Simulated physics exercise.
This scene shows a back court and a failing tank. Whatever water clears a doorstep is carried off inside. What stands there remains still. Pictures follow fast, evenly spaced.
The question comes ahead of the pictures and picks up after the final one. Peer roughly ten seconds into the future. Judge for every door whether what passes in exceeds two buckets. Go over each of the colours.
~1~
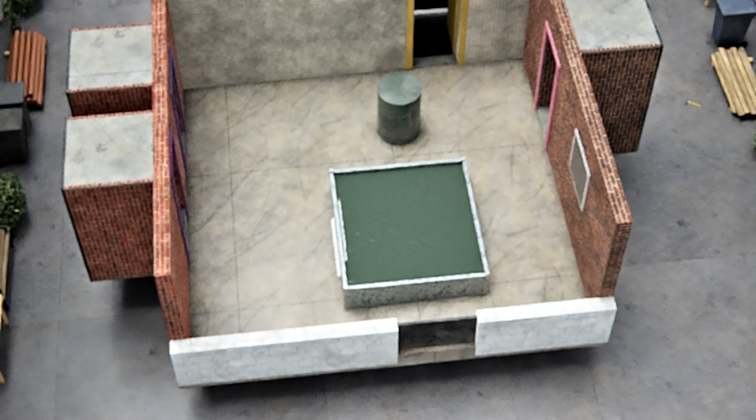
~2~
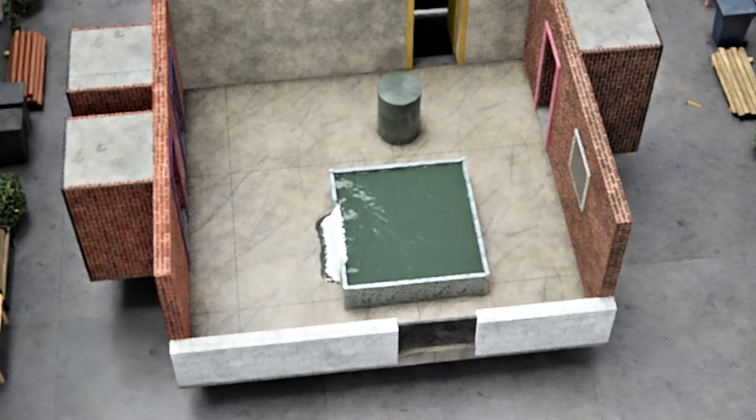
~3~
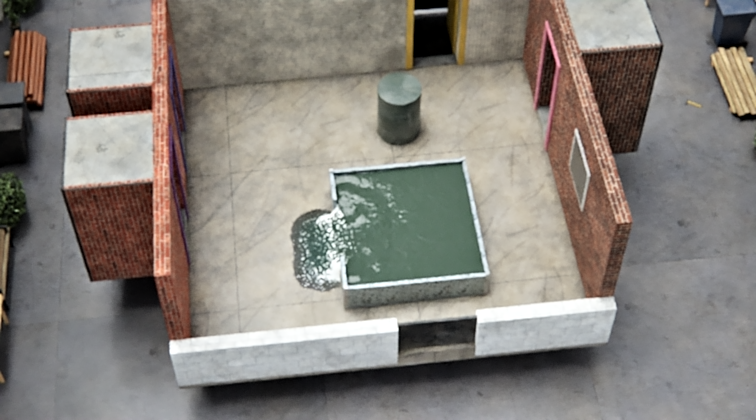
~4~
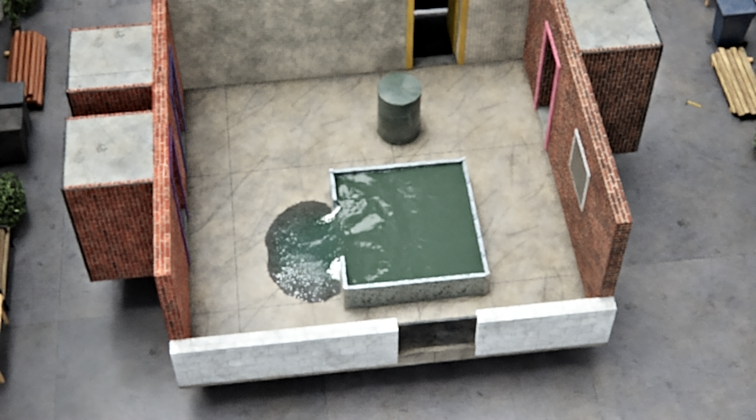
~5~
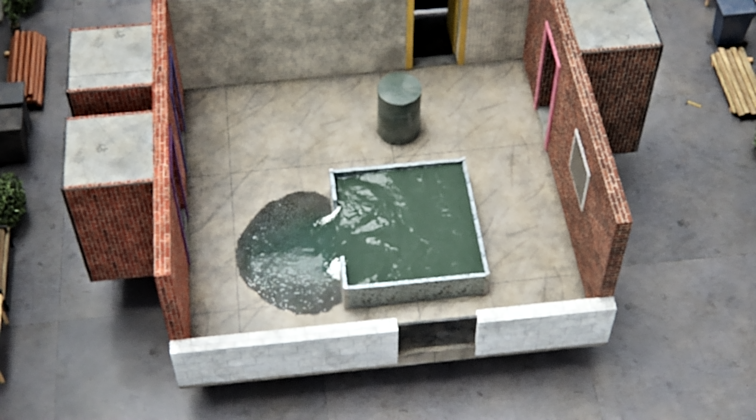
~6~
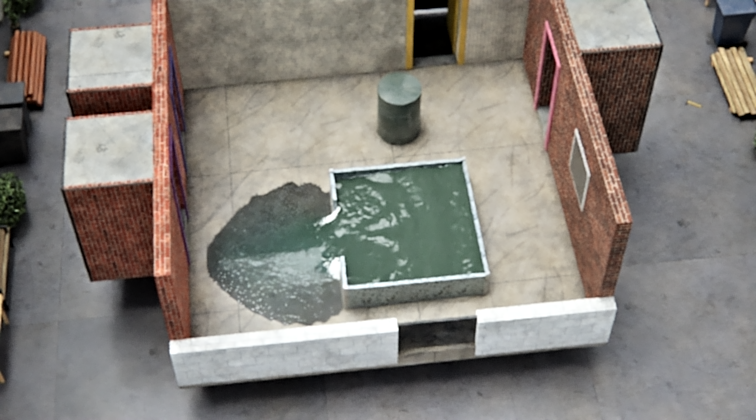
Outcome: The yellow door gets two buckets or less inside. The blue door gets more than two buckets inside. The pink door gets two buckets or less inside. The purple door gets two buckets or less inside.
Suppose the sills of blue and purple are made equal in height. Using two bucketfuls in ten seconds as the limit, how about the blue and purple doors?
Lab note: Blue door remains short of it, purple door tops the limit.
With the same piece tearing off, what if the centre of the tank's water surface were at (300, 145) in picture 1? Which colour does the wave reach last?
Note: The pink-painted one.
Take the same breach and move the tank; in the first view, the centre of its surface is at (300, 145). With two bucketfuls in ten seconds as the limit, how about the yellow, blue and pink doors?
Result - yellow door: Short of the limit, blue door: Past the limit, pink door: Short of the limit.
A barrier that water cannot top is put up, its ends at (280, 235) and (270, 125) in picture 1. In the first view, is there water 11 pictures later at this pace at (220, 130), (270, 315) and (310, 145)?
Results in order: Bone-dry / swamped / swamped.
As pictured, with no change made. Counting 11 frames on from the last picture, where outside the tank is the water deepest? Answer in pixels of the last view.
Somewhere near (192, 364), I think.
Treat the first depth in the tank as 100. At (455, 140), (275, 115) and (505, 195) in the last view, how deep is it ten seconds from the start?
The depth comes out near 12, 16 and 6 per cent.
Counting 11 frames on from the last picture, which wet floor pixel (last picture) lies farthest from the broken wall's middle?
Best guess: Near (185, 119).
A moment on, water covers 20 % of the floor; the yellow door not reached, the blue door not reached, the pink door not reached, the purple door wet at the sill, nothing in.
Next, water covers 25 % of the floor; the yellow door not reached, the blue door wet at the sill, nothing in, the pink door not reached, the purple door wet at the sill, nothing in.
Then, water covers 40 % of the floor; the yellow door not reached, the blue door under two buckets in, the pink door not reached, the purple door wet at the sill, nothing in.
Later, water covers 65 % of the floor; the yellow door wet at the sill, nothing in, the blue door over two buckets in, the pink door not reached, the purple door wet at the sill, nothing in.
In the end, water covers 95 % of the floor; the yellow door under two buckets in, the blue door over two buckets in, the pink door wet at the sill, nothing in, the purple door wet at the sill, nothing in.
